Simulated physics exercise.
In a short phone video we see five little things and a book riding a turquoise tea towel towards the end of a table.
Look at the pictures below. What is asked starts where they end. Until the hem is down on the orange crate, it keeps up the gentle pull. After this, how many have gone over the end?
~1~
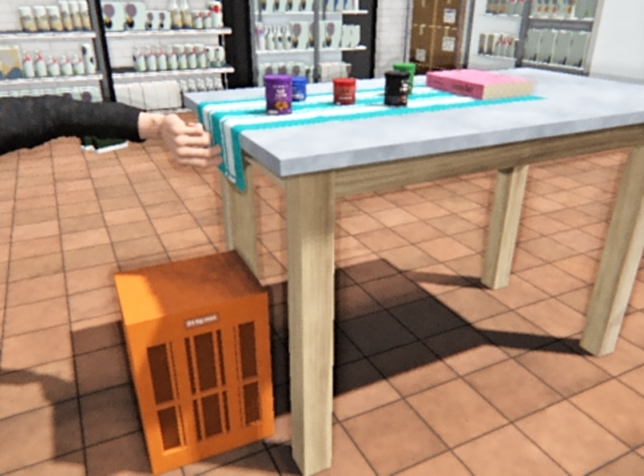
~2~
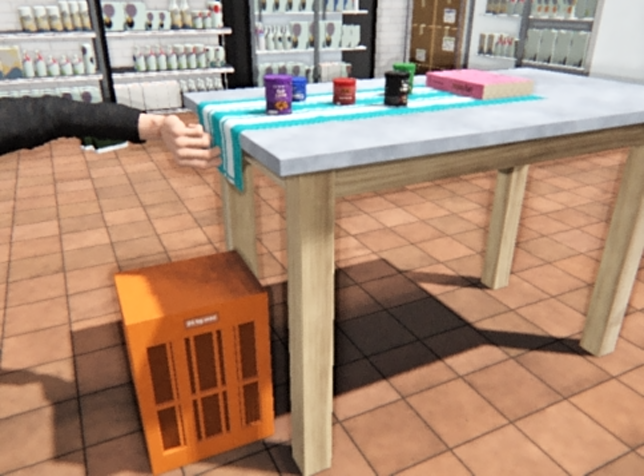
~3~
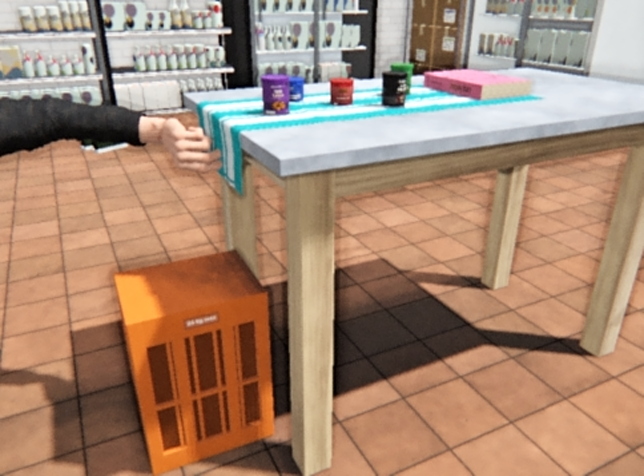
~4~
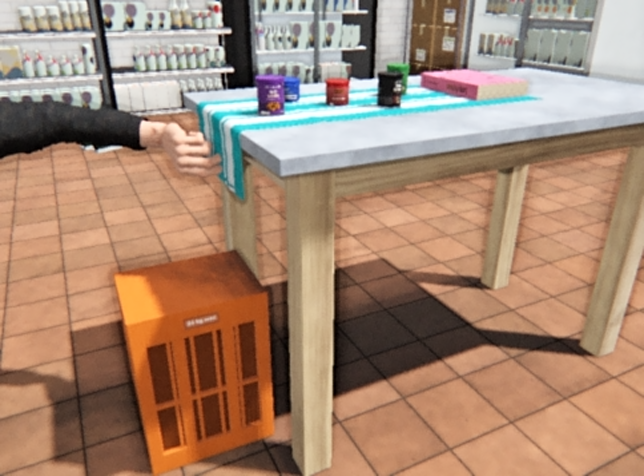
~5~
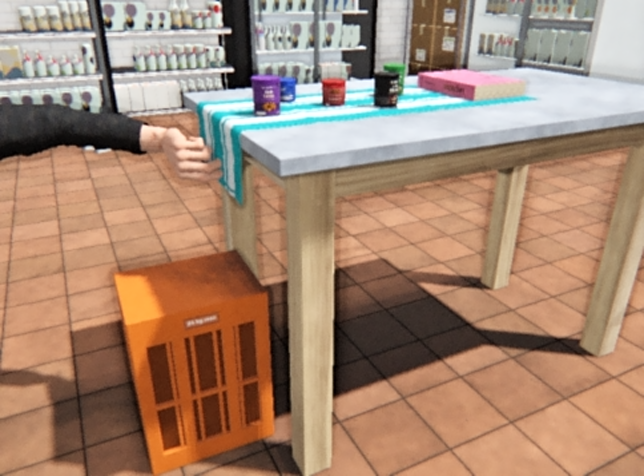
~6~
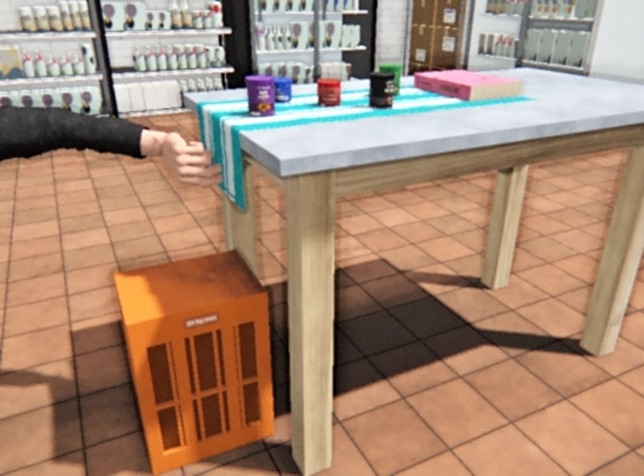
The total is two.
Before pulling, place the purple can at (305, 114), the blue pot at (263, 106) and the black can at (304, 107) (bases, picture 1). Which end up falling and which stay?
The purple can ends up off, the blue pot ends up off and the black can ends up off.
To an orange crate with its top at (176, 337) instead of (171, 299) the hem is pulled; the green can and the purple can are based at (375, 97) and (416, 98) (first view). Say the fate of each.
As for the green can, it stays in place; as for the purple can, it stays in place.
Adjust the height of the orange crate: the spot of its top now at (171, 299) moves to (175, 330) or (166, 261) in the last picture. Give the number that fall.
Respectively 3 and 1.
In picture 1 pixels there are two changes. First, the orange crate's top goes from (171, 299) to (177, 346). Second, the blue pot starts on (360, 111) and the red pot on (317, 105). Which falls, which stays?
As for the blue pot, it leaves the top; as for the red pot, it leaves the top.
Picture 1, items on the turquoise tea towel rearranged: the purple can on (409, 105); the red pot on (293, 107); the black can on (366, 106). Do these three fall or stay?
The purple can would stay in place, the red pot would end up off, the black can would stay in place.
Early on, hem near (223, 229); purple can gone.
Midway, hem on the crate; purple can and blue pot gone.
Finally, hem on the crate; purple can and blue pot gone. It carries off two.
